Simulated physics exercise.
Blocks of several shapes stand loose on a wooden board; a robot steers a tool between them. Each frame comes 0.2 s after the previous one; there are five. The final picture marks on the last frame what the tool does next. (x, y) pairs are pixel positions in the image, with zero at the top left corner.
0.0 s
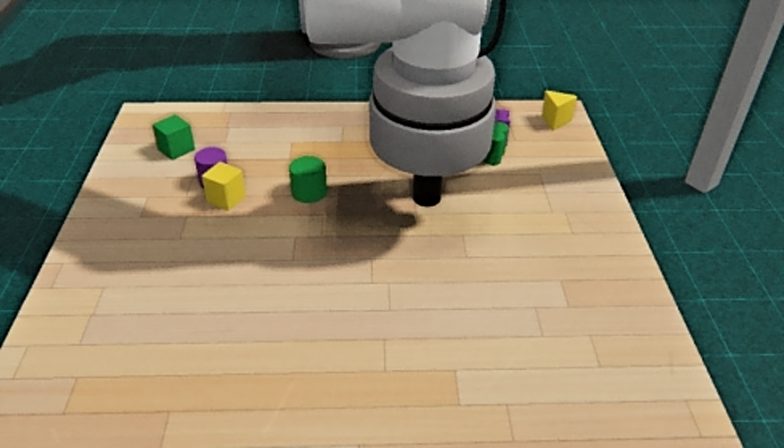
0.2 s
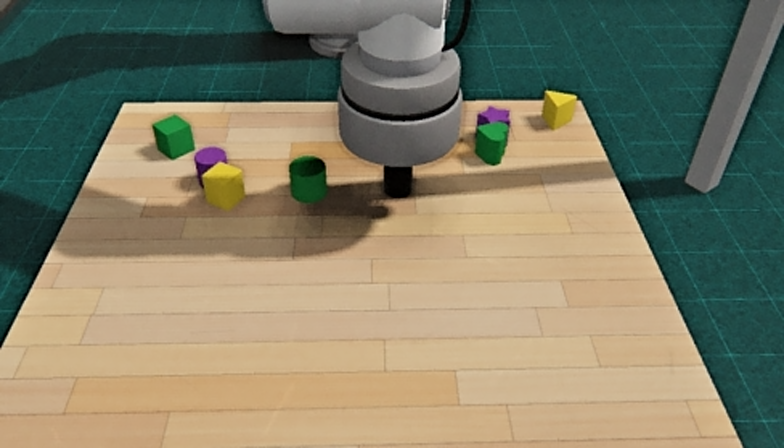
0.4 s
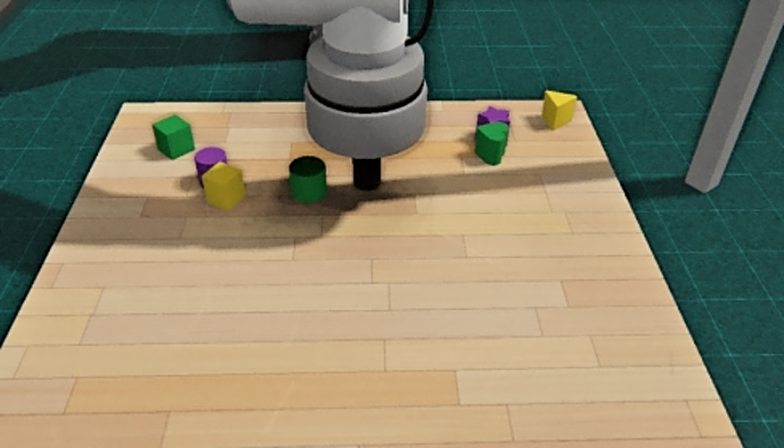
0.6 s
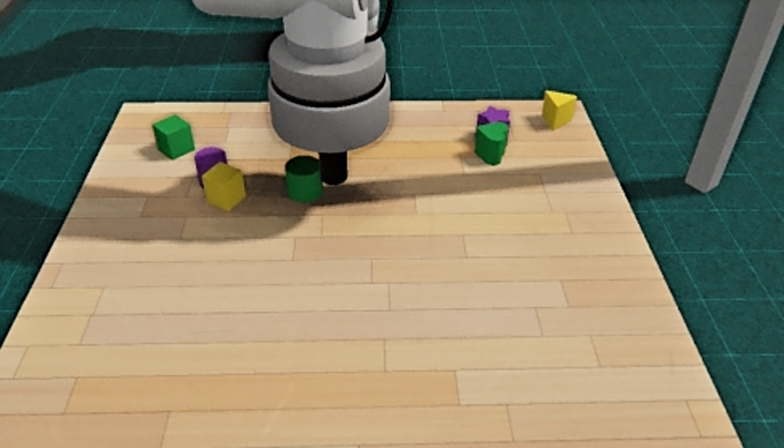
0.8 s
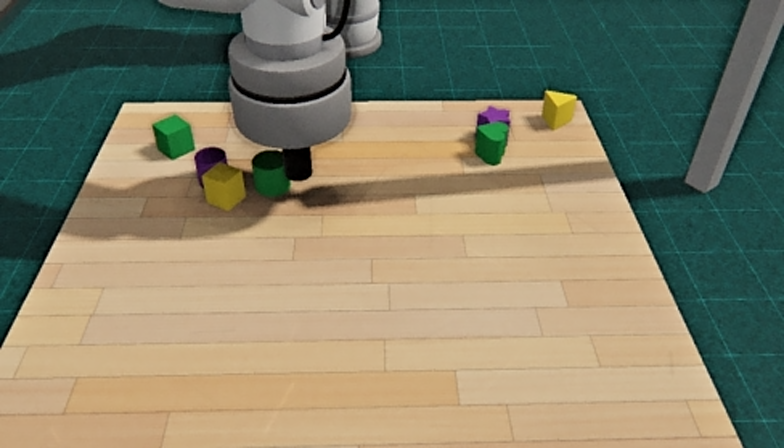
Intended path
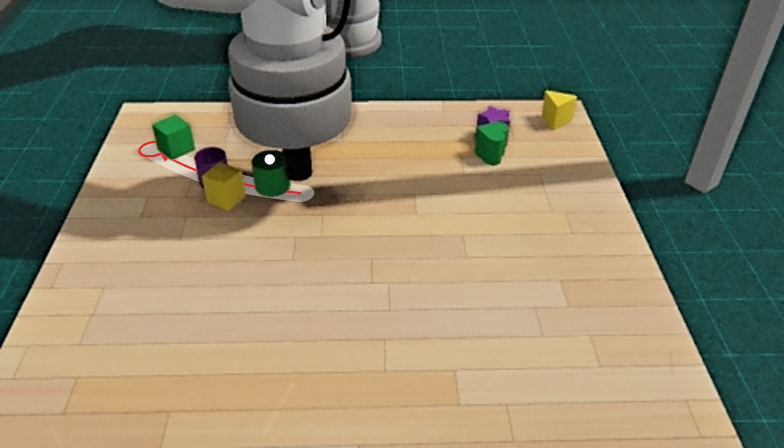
On a wooden board, a robot arm moves left and pushes a green cylinder leftward.
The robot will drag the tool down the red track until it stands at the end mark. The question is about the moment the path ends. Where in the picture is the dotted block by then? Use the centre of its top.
It ends at (195, 123).
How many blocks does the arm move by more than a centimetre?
The result: Three blocks or more.
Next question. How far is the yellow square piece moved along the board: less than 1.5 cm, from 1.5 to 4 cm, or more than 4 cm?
It shifts by less than 1.5 cm.
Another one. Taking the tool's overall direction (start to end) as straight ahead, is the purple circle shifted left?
Yes, that is how it ends up.
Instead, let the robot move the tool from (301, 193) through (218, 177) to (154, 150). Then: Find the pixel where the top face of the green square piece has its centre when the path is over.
It is at (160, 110).
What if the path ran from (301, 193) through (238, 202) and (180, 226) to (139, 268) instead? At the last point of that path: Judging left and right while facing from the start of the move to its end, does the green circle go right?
Yes - that is the case.
Drawn move, from (301, 193) through (216, 177) to (153, 149); the dot is on the green circle.
On the path given first. One third of the way, tool at (239, 164); purple circle at (187, 150); green circle at (221, 144).
Two thirds of the way, tool at (188, 149); green square piece at (170, 120), turned 30° anticlockwise; purple circle at (157, 146); green circle at (197, 126).
At the end, tool at (148, 130); green square piece at (161, 109); purple circle at (135, 142); yellow square piece still; green circle at (195, 123).
